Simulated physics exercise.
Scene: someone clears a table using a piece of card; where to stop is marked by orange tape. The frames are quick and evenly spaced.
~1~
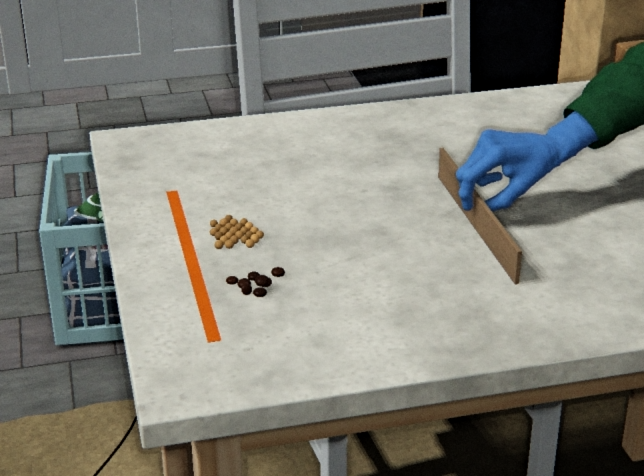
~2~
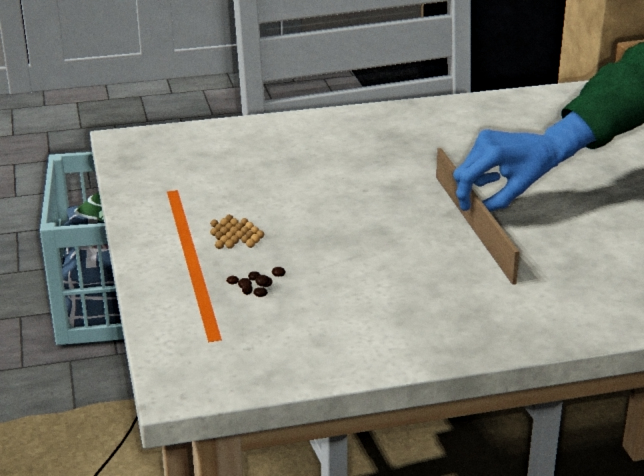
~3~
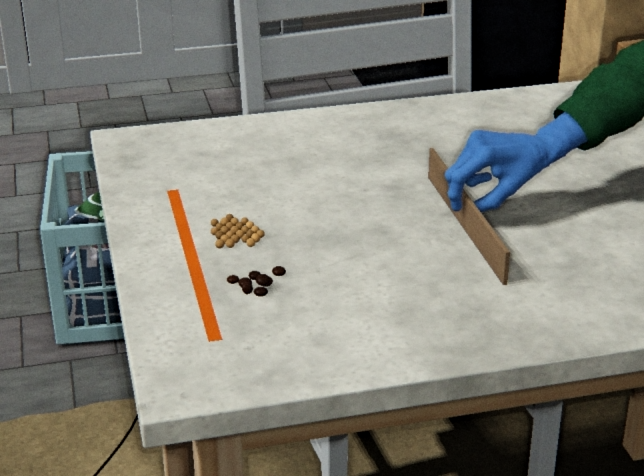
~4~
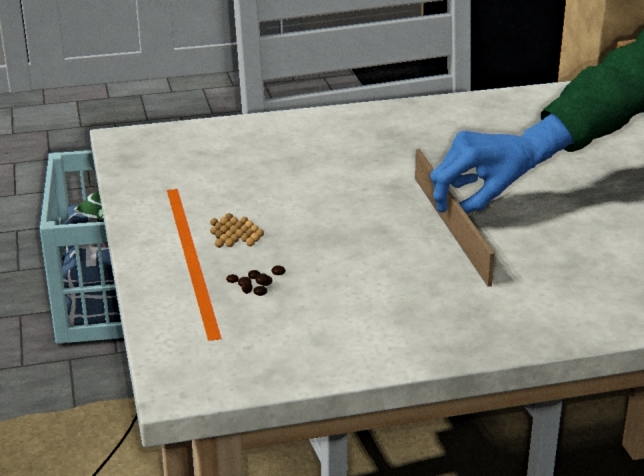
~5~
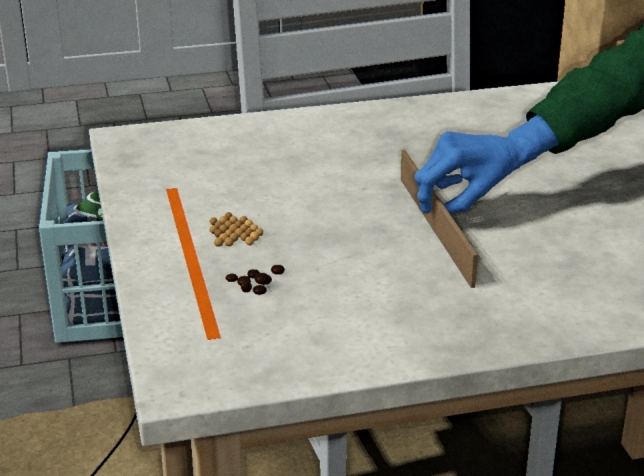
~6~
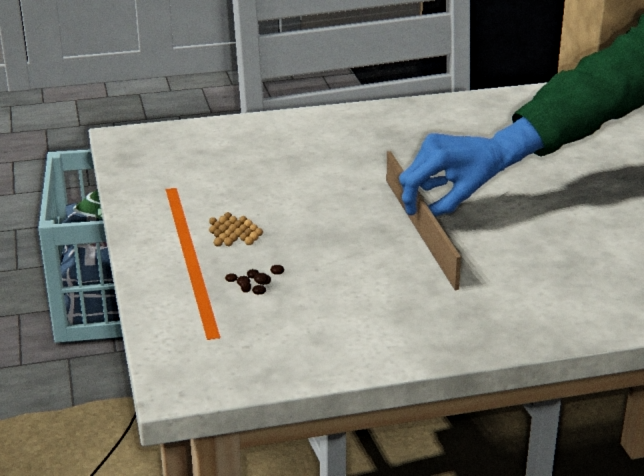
On a pale tabletop, a blue-gloved hand slides an upright brown card leftward, while tan beads, dark pieces and orange tape stay still.
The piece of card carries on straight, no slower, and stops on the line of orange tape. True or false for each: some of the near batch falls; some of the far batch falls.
For the near batch, false; for the far batch, true.
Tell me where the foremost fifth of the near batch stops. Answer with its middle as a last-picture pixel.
That fifth finishes close to (163, 294).
Then, 0.47 s past the last view, piece of card still moving, near (299, 214); near batch all on the table, its front near (231, 278); far batch all on the table, its front near (213, 230).
Then, 0.96 s past the last view, piece of card stopped at the orange tape; near batch all on the table, its front near (161, 285); far batch all on the table, its front near (131, 234).
Then, 1.24 s past the last view, piece of card stopped at the orange tape; near batch all on the table, its front near (152, 286); far batch about two thirds over the edge.
Finally, piece of card stopped at the orange tape; near batch all on the table, its front near (152, 286); far batch all over the edge.
